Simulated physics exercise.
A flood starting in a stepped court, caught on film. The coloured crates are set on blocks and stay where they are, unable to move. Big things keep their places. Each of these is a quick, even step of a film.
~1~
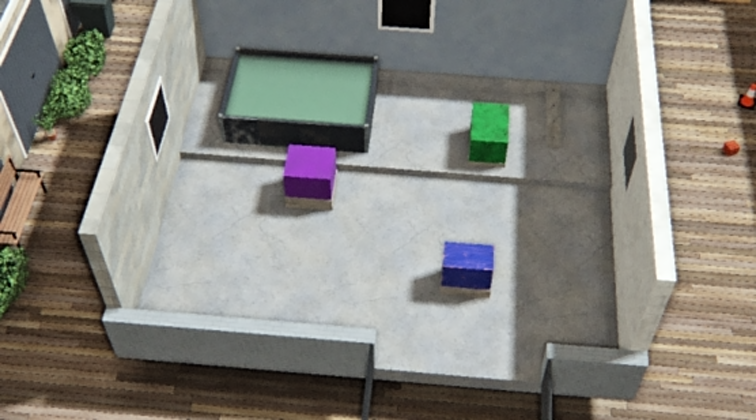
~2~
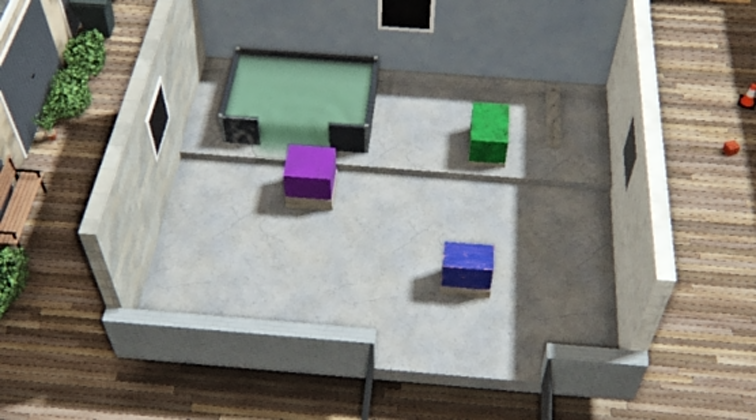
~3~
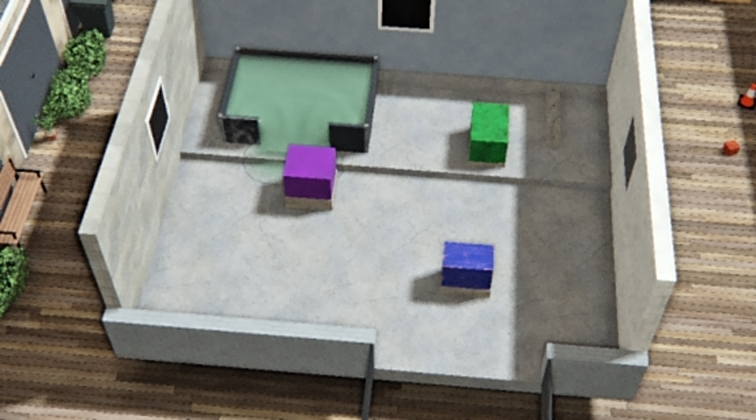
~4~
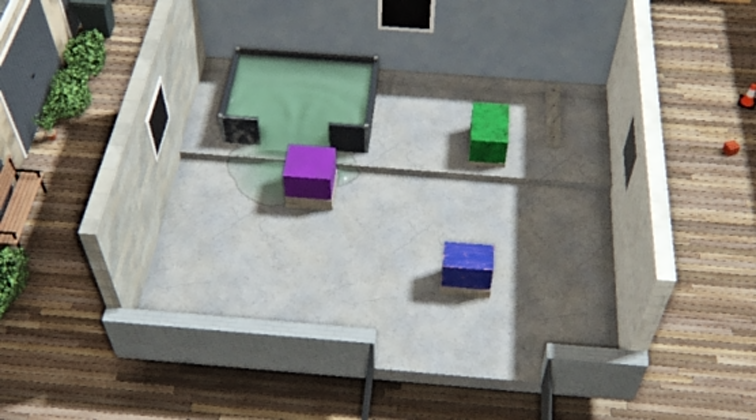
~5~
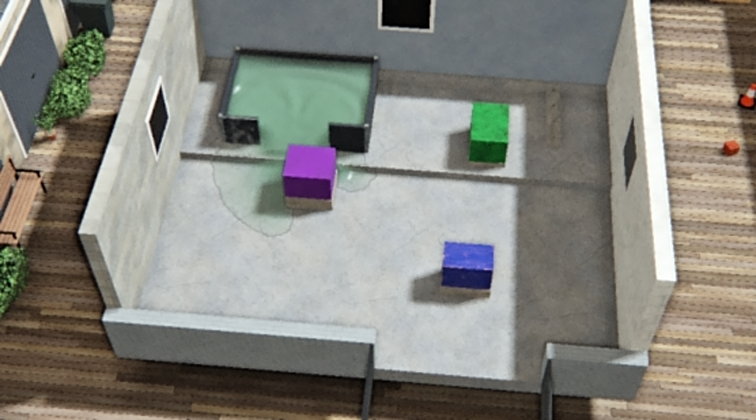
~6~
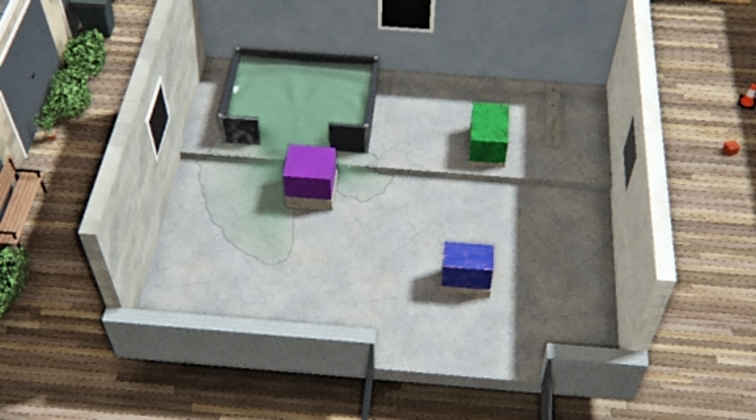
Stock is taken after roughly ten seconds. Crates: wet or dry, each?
My prediction: The green crate is missed by the water. The blue crate is missed by the water. The purple crate is reached by the water.
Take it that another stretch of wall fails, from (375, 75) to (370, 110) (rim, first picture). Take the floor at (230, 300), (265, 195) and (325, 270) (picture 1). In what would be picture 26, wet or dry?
In the order given, the spots are not soaked, not soaked and not soaked.
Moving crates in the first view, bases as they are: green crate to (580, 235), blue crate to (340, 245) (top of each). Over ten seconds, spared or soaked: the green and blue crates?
First, green is flooded; second, blue is not reached.
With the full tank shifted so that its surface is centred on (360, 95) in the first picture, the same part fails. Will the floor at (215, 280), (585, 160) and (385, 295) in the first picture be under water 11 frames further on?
Results in order - left untouched, left untouched, swamped.
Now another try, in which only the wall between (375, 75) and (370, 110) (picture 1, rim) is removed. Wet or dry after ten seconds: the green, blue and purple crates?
I'd expect the green crate goes wet, the blue crate remains untouched, and the purple crate remains untouched.
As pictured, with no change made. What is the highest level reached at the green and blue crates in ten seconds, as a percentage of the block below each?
About 60 percent and about 70 percent.
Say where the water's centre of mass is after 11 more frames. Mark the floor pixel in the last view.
The water centres close to (290, 178).
A moment on, water covers 25 % of the floor; the green crate not reached, the blue crate not reached, the purple crate water round its plinth.
Next, water covers 45 % of the floor; the green crate water round its plinth, the blue crate water round its plinth, the purple crate water round its plinth.
Then, water covers 50 % of the floor; the green crate water round its plinth, the blue crate water round its plinth, the purple crate water round its plinth.
Later, water covers 65 % of the floor; the green crate water round its plinth, the blue crate water round its plinth, the purple crate water round its plinth.
In the end, water covers 65 % of the floor; the green crate stayed above the water, the blue crate stayed above the water, the purple crate was topped.
